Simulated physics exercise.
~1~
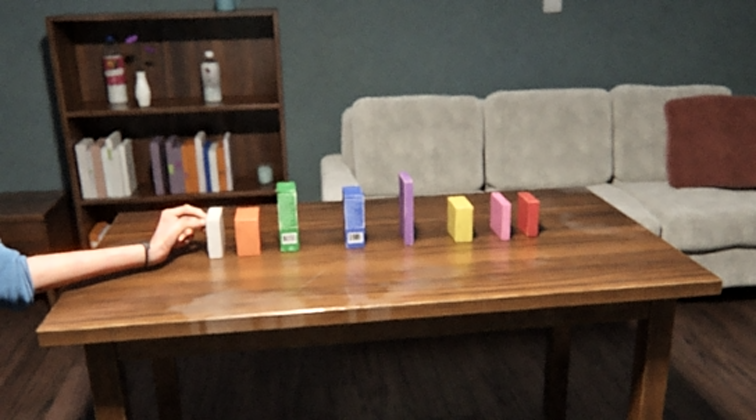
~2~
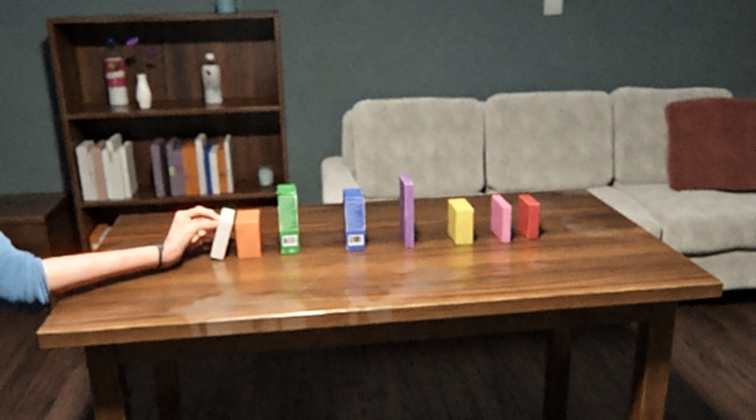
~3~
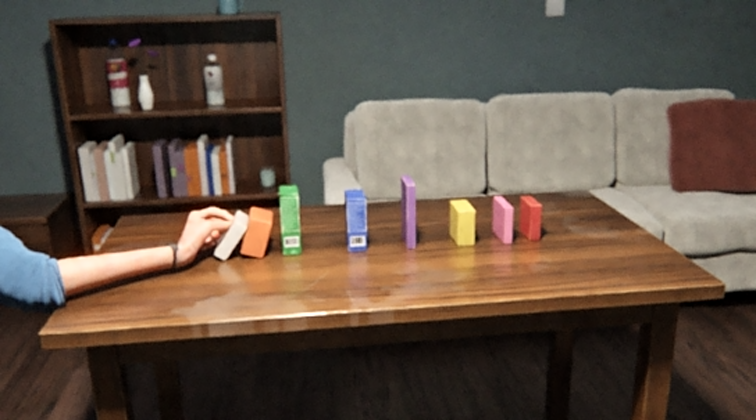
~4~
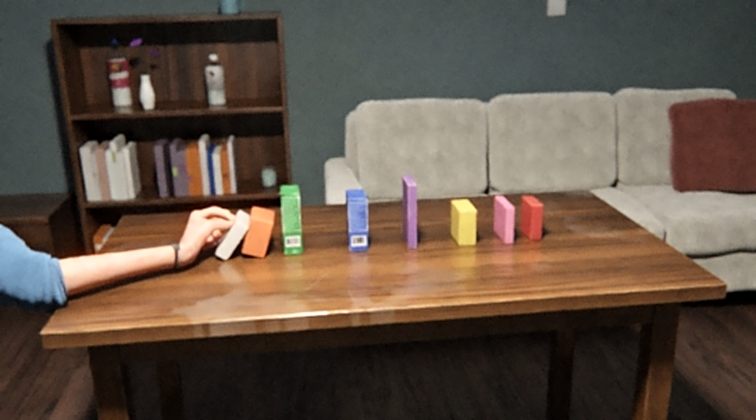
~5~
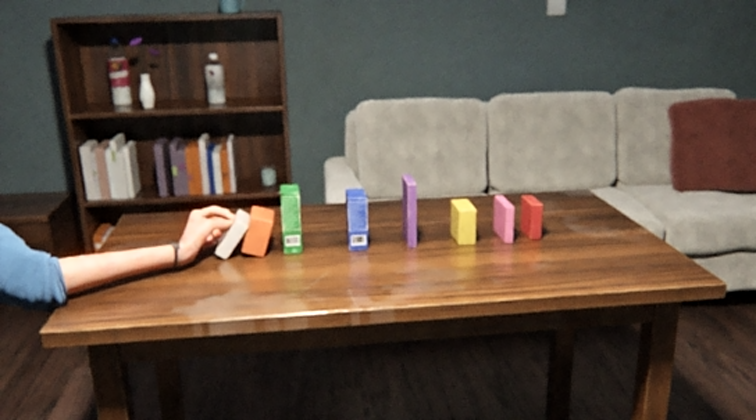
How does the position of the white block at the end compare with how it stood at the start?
The white block stands upright at the start, but at the end it is leaning to the right against the orange block.
On a wooden table, a hand tips a white block against an orange one, and both stay leaning.
